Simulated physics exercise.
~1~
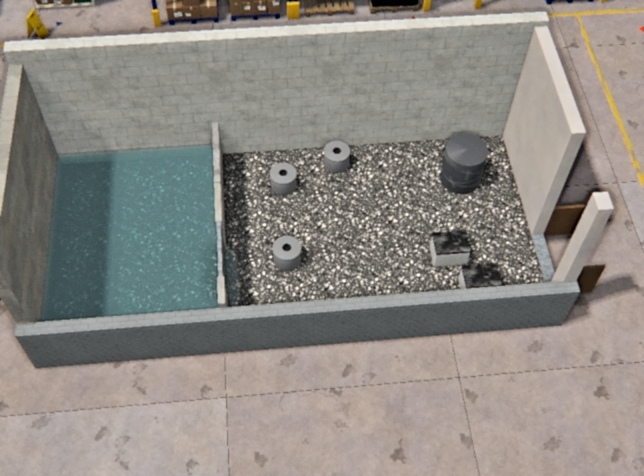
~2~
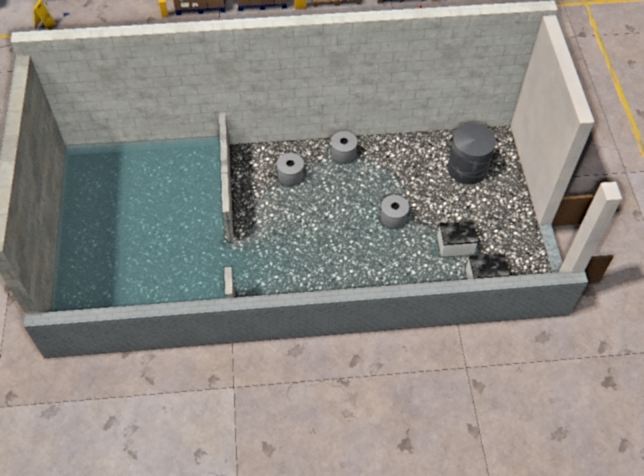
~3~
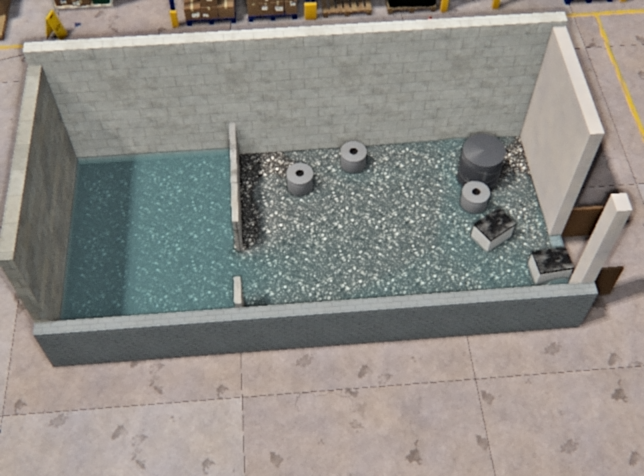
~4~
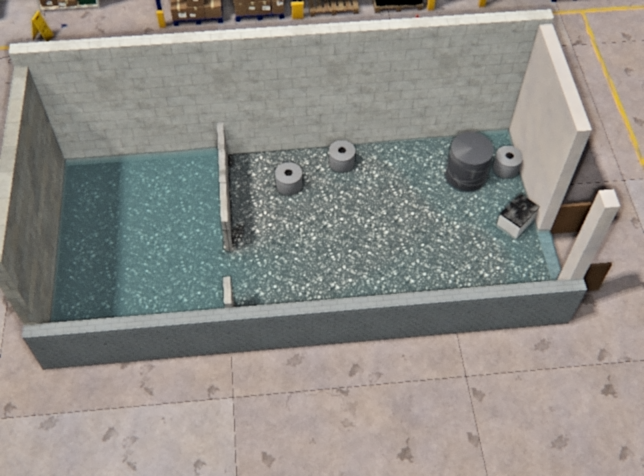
In a walled basement with a gravel-like floor, water held behind a partition bursts through an opening and spreads rightward, pushing a grey tub and two chests toward the right end; finally one chest is out of view, while the other grey tubs remain near their places.
